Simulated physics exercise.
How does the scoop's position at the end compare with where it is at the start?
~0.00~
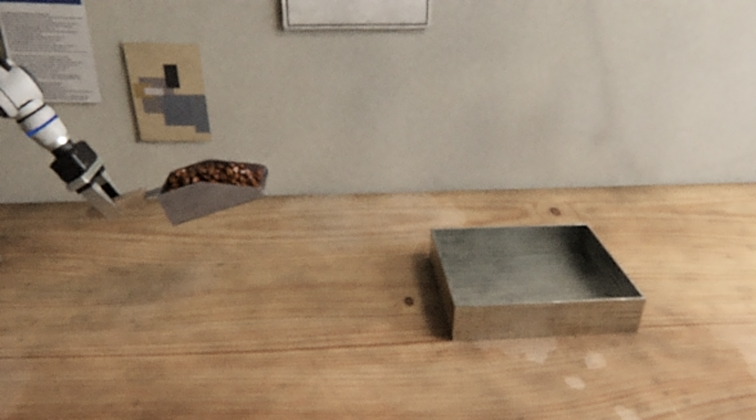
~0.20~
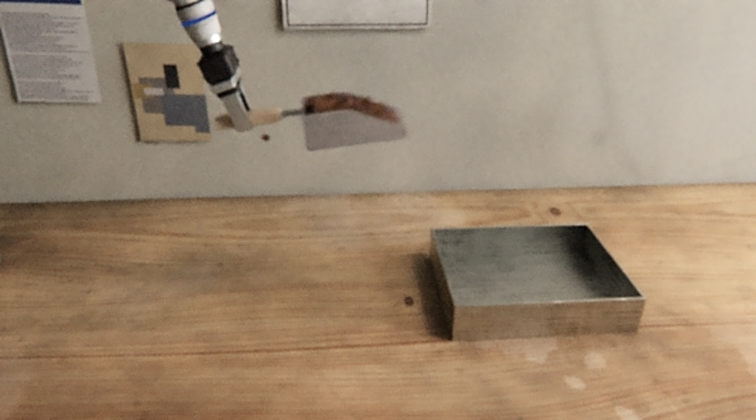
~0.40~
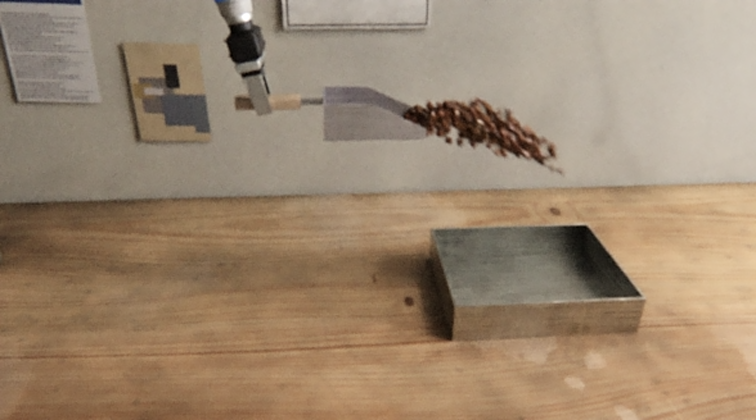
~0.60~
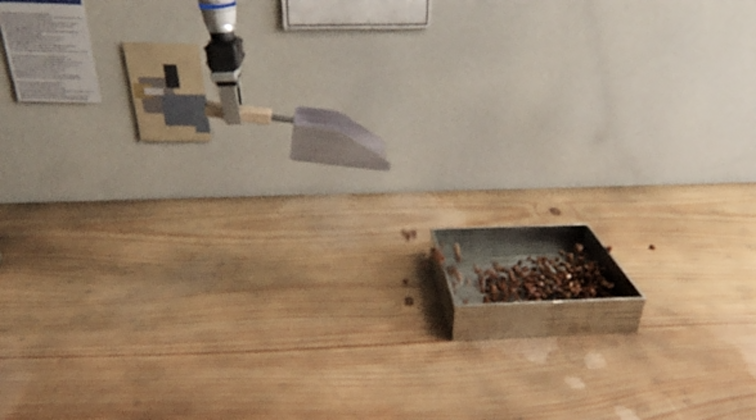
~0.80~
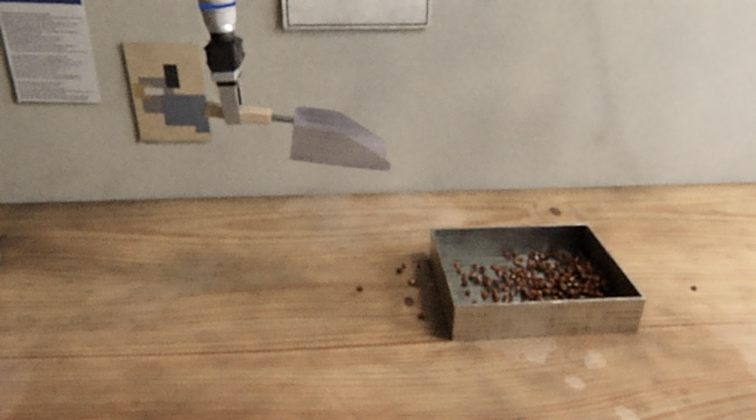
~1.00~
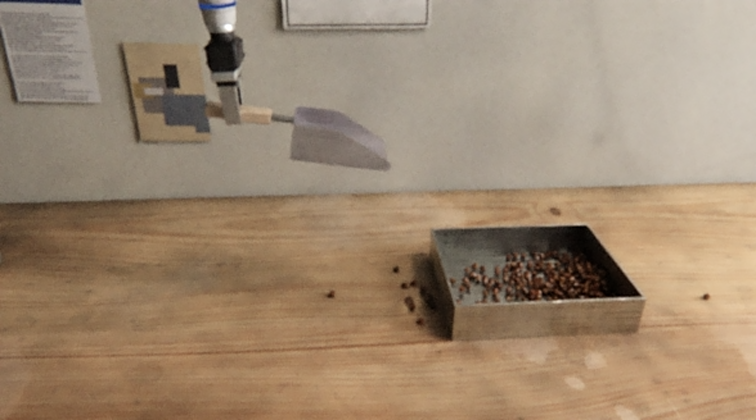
At the end the scoop is farther to the right and somewhat higher than at the start.
